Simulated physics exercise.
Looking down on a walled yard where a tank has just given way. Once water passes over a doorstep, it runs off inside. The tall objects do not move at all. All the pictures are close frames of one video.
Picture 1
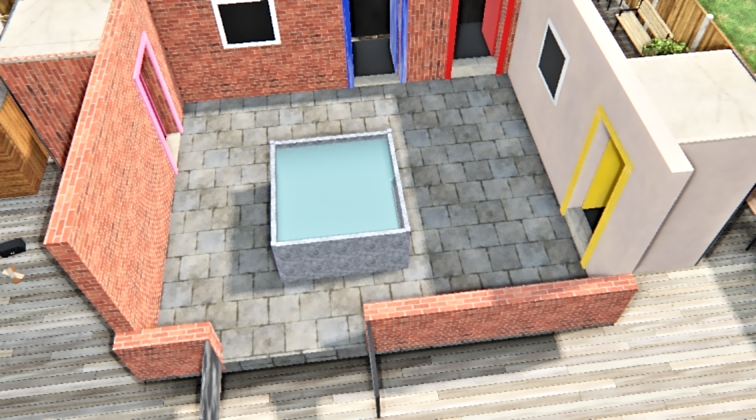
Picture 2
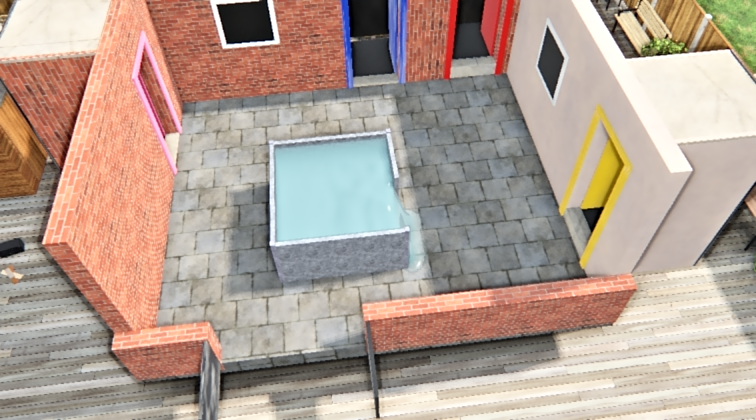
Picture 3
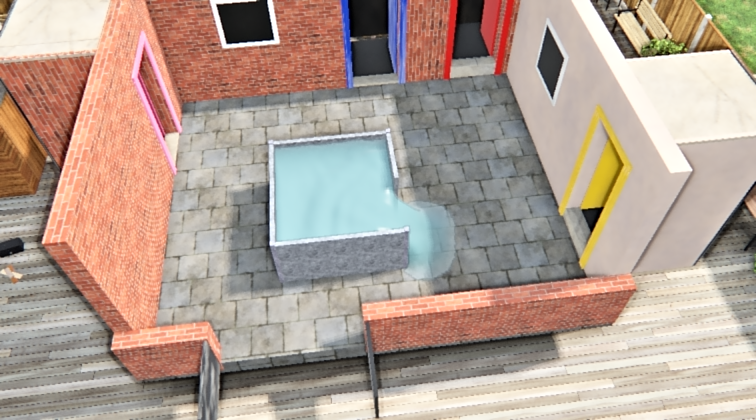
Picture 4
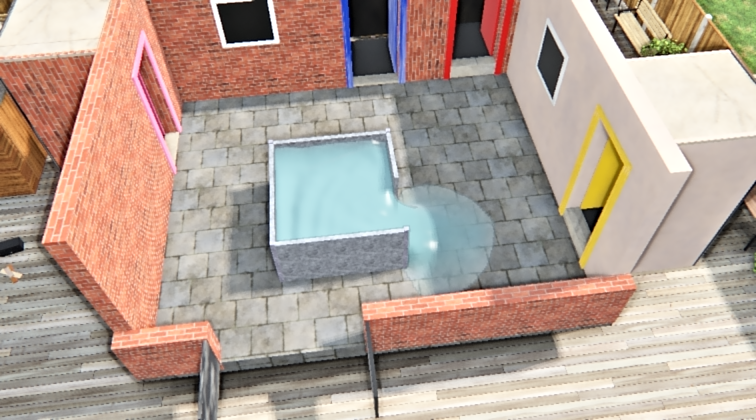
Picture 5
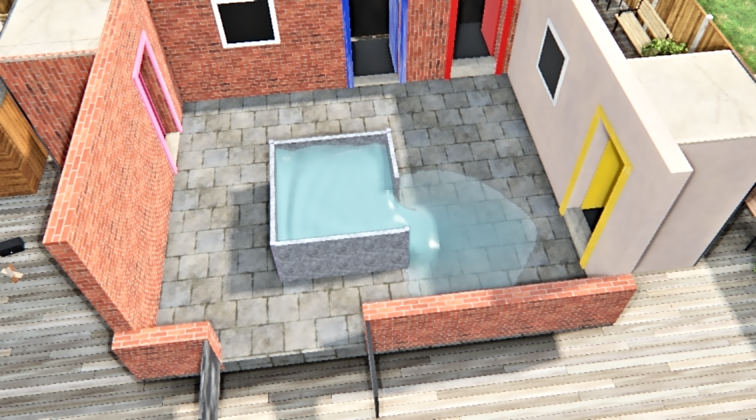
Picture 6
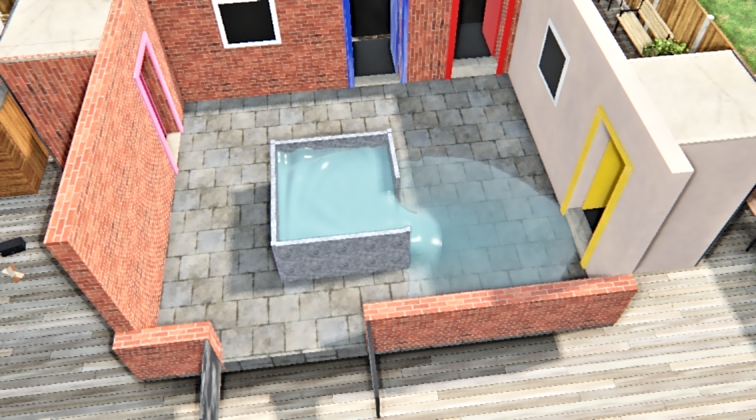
A square grey tank of still water in a brick-walled paved yard gave way on its right side, and water poured out and spread across the paving toward the yellow doorway.
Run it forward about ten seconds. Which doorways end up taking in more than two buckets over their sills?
The pink door will pass more than two buckets; the yellow door will pass more than two buckets; the blue door will pass more than two buckets; the red door will pass two buckets at most.
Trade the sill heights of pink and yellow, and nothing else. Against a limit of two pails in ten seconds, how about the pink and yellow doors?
Pink: Within the limit; yellow: Beyond the limit.
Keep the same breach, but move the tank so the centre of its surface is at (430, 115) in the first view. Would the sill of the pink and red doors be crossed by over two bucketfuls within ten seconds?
I'd say the pink door crosses the line but the red door crosses the line.
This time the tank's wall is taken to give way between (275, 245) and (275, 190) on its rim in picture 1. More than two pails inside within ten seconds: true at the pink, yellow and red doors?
In that case the pink overshoots, the yellow stays within limits and the red stays within limits.
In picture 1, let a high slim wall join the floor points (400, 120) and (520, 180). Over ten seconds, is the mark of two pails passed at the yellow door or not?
As it turns out, the yellow door is flooded.
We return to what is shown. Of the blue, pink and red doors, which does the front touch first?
Looks like the red door.
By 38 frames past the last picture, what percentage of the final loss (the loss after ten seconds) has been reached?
I'd estimate some 55 per cent.
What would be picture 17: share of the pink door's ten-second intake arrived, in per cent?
About 0 per cent.
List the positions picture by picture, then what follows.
Still water in the tank at (336, 187), in the first picture.
The front is at (410, 270), out from the gap at (399, 230), in the second picture.
Water pours out at (399, 230) and has run to (449, 220), in the third picture.
Water pours out at (398, 230) and has run to (487, 222), in the fourth picture.
Water pours out at (399, 231) and has run to (532, 230), in the fifth picture.
The front is at (574, 245), out from the gap at (400, 230), in the sixth picture.
A moment on, water covers 30 % of the floor; the pink door not reached, the yellow door over two buckets in, the blue door not reached, the red door not reached.
Next, water covers 35 % of the floor; the pink door not reached, the yellow door far over two buckets in, the blue door not reached, the red door wet at the sill, nothing in.
Then, water covers 45 % of the floor; the pink door not reached, the yellow door far over two buckets in, the blue door wet at the sill, nothing in, the red door wet at the sill, nothing in.
Later, water covers 85 % of the floor; the pink door under two buckets in, the yellow door far over two buckets in, the blue door over two buckets in, the red door wet at the sill, nothing in.
In the end, water covers 95 % of the floor; the pink door far over two buckets in, the yellow door far over two buckets in, the blue door over two buckets in, the red door wet at the sill, nothing in.
